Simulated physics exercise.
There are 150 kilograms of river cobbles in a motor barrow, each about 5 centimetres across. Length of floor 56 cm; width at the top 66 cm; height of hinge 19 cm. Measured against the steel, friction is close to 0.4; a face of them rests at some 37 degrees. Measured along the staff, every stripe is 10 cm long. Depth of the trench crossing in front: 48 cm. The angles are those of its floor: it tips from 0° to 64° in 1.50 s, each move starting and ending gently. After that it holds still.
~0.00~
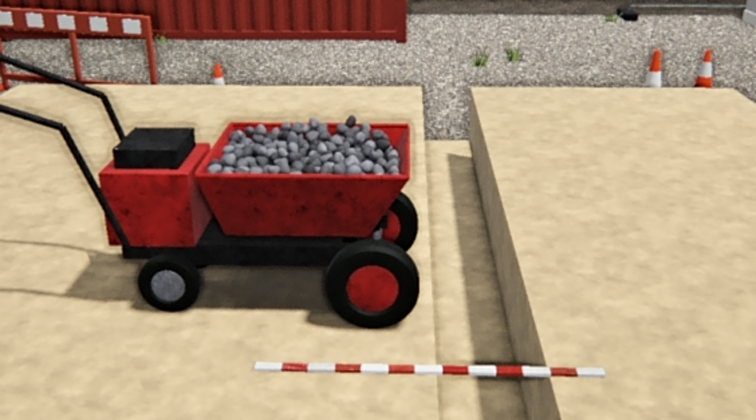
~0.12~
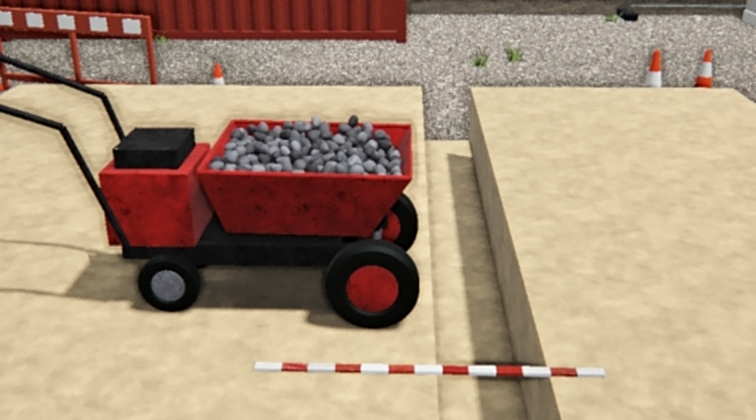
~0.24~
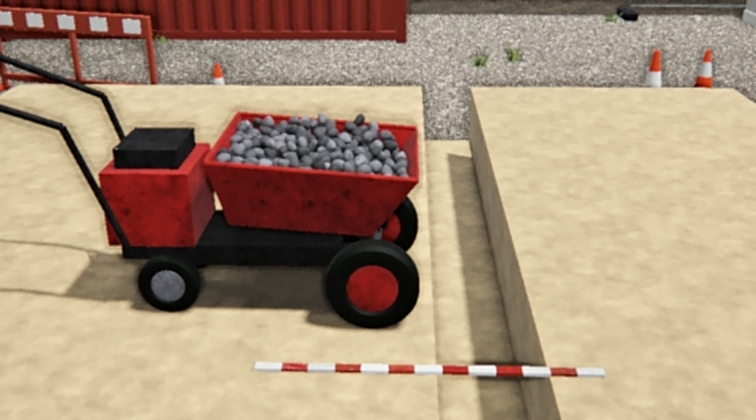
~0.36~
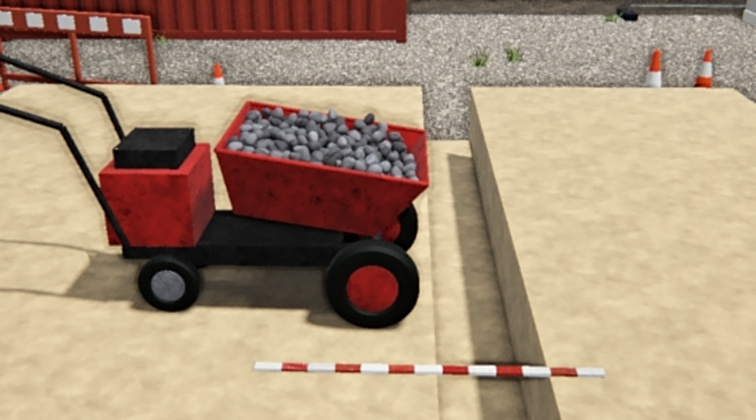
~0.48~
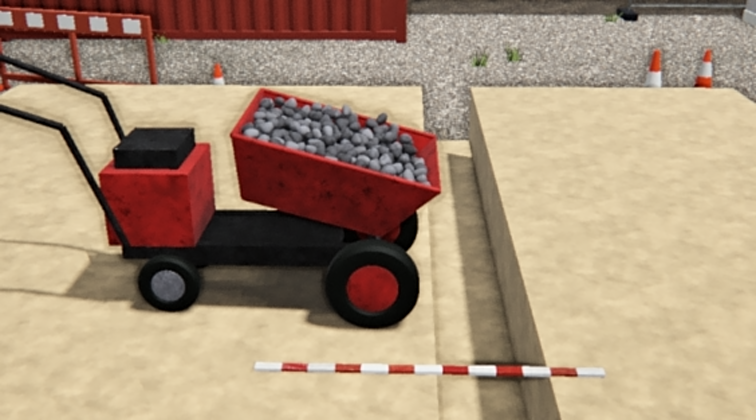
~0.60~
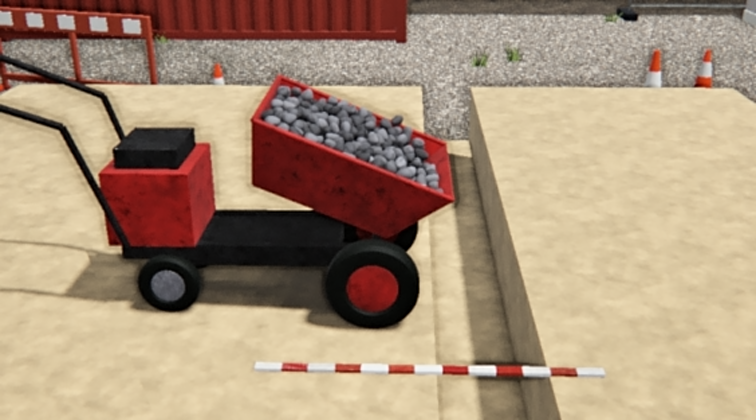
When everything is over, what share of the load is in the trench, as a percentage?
Close to 45 in a hundred.
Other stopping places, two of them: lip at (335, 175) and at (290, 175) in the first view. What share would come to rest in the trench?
About 75 per cent first, then about 50 per cent.
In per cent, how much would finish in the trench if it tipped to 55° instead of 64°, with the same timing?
Some 30% would finish there.
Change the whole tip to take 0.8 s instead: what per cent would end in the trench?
It'd be some 35 per cent.
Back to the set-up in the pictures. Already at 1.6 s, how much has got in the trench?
Around 15 per cent of it.
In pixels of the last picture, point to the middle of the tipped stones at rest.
The resting stones are centred at roughly (509, 369).
After 1.1 s the floor is at 54°; 99 % in the skip, 1 % in the trench; the foremost stones are at (495, 226).
After 1.6 s the floor is at 64°; 73 % in the skip, 13 % in the trench, 14 % past the trench; the foremost stones are at (588, 294).
After 2.0 s the floor is at 64°; 50 % in the skip, 24 % in the trench, 27 % past the trench; the foremost stones are at (661, 294).
After 3.9 s the floor is at 64°; 28 % in the skip, 45 % in the trench, 28 % past the trench; the foremost stones are at (725, 316).
